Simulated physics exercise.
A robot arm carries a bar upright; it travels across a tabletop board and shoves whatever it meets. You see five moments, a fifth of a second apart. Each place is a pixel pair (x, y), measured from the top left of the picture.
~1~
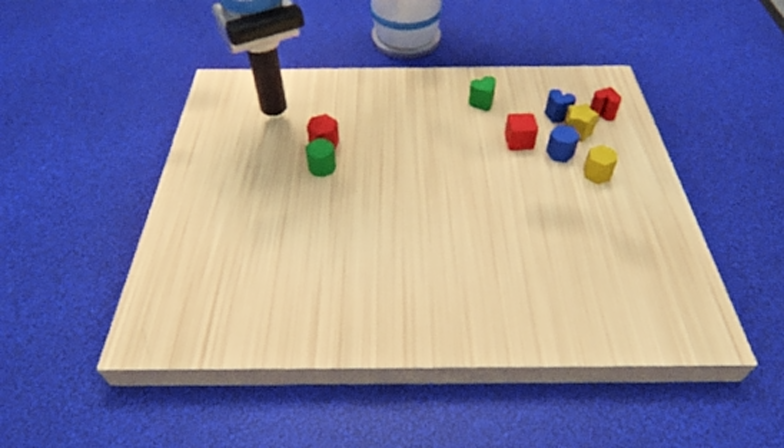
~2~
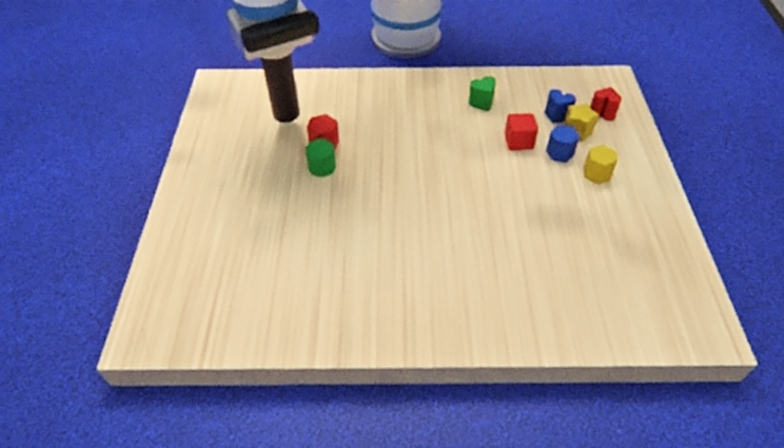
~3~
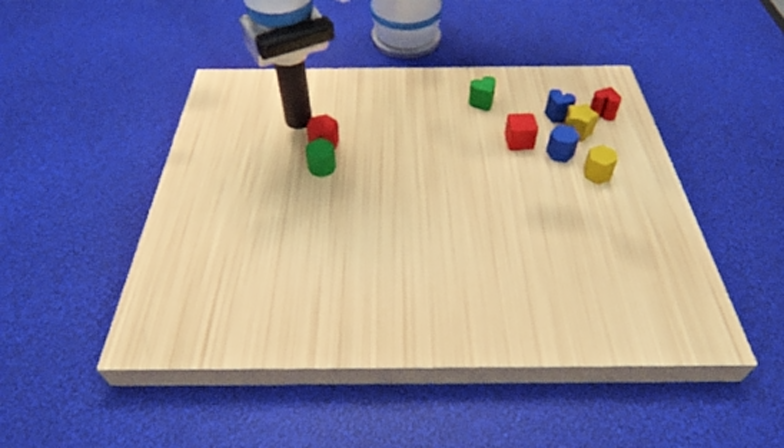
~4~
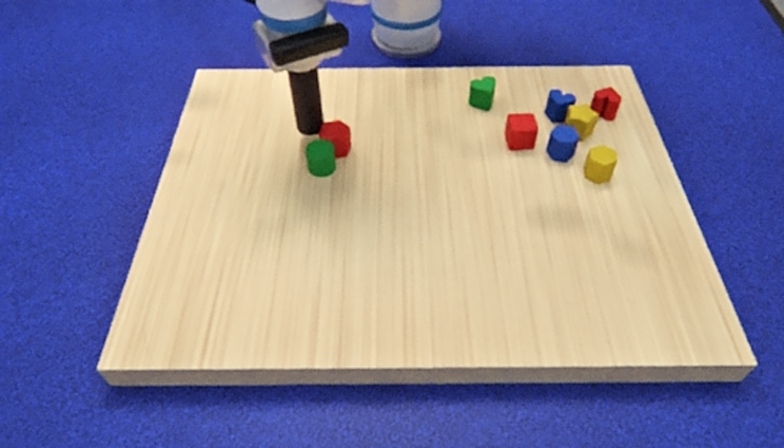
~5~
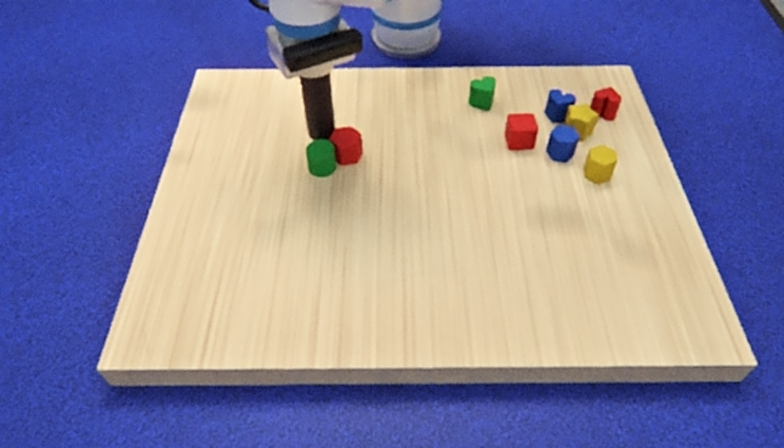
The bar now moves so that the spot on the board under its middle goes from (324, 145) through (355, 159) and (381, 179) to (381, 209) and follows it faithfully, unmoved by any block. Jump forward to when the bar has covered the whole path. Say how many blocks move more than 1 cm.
My answer is one.
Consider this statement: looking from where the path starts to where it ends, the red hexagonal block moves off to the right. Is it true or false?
False.
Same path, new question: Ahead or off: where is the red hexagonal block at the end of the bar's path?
It falls back or aside.
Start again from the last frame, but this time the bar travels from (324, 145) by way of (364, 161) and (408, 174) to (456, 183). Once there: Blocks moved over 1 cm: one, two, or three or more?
Looking at the path, I think only one of the blocks ends up more than 1 cm away.
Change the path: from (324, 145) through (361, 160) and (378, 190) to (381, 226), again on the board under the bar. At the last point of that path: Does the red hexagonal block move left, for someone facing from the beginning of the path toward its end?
Yes - that is the case.
On the path given first. One third of the way, bar at (355, 146); red hexagonal block at (375, 153), turned 20° clockwise.
Two thirds of the way, bar at (381, 167); red hexagonal block at (404, 174), turned 20° clockwise.
At the end, bar at (381, 196); green cylinder in place; red hexagonal block at (414, 187), turned 25° anticlockwise.
